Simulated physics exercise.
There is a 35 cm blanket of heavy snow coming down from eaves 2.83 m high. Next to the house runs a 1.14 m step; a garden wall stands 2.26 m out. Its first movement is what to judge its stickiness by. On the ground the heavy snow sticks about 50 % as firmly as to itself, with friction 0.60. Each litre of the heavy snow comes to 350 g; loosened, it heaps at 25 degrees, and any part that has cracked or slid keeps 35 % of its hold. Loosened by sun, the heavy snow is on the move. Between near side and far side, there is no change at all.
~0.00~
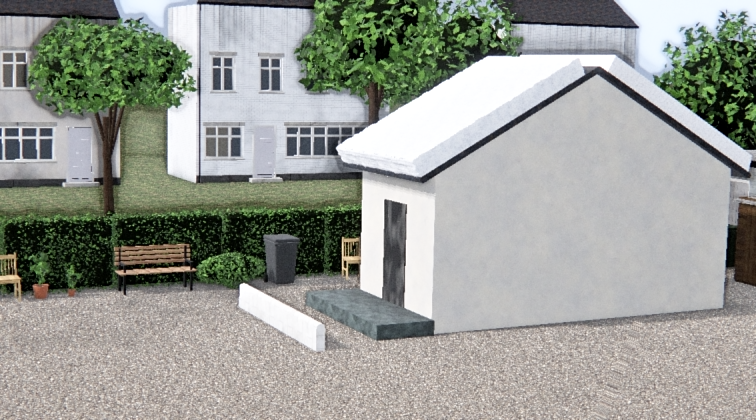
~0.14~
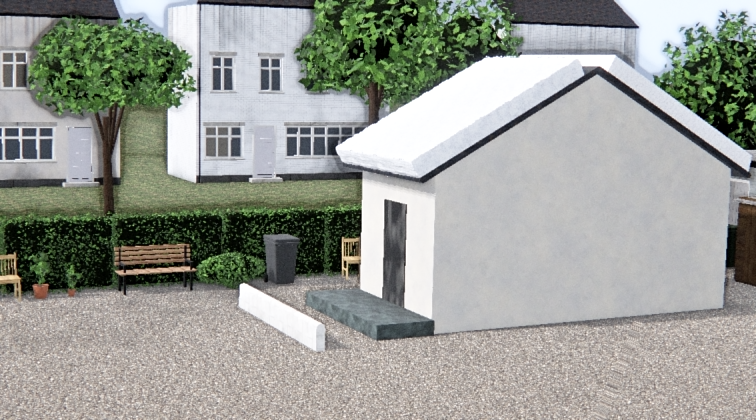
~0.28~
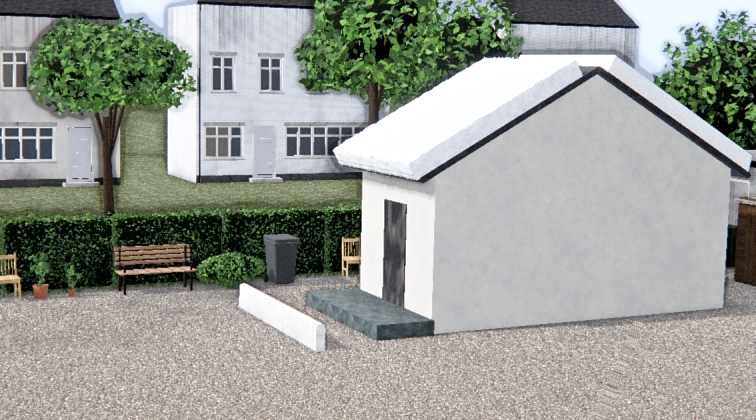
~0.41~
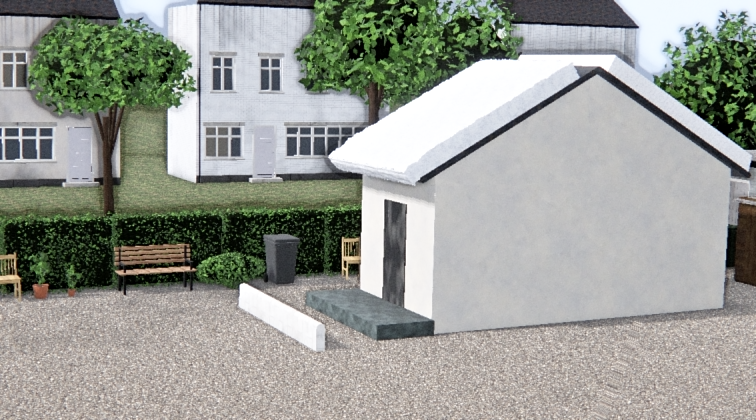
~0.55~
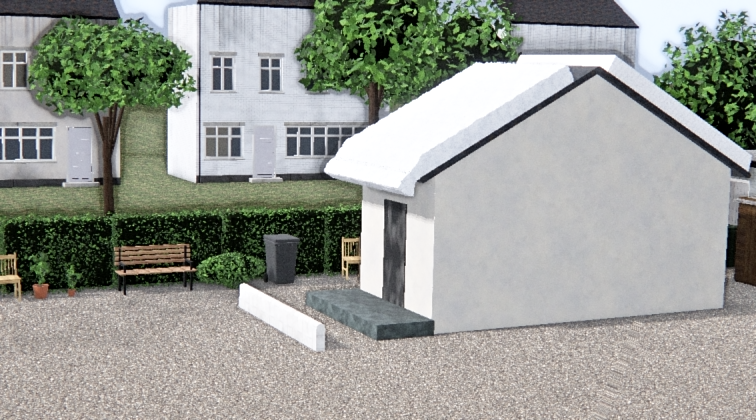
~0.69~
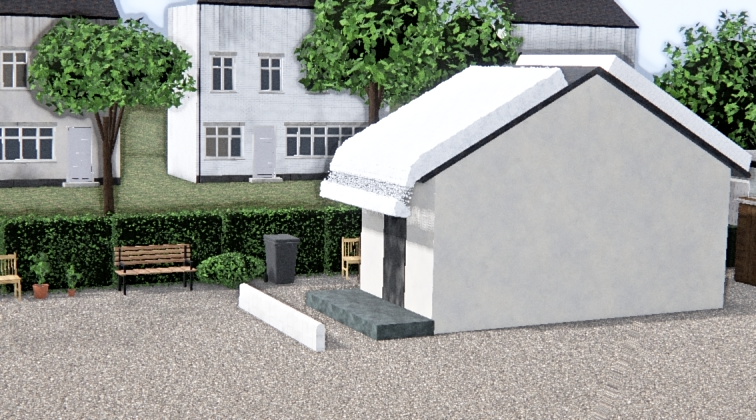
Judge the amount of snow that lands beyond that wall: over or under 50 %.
The result comes out smaller than 50 percent.
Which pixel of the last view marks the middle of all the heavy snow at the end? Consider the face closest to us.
I'd place it around (312, 332).
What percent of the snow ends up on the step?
10 per cent or so.
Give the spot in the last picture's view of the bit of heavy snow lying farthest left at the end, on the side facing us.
Look roughly at (116, 364).
By 1.11 s, 82 % is still on the roof and 0 % is past the low wall.
By 1.61 s, 52 % is still on the roof and 0 % is past the low wall.
By 2.10 s, 11 % is still on the roof and 4 % is past the low wall.
By 2.60 s, none is still on the roof and 32 % is past the low wall.
By 3.60 s, at the end, none is still on the roof and 33 % is past the low wall.
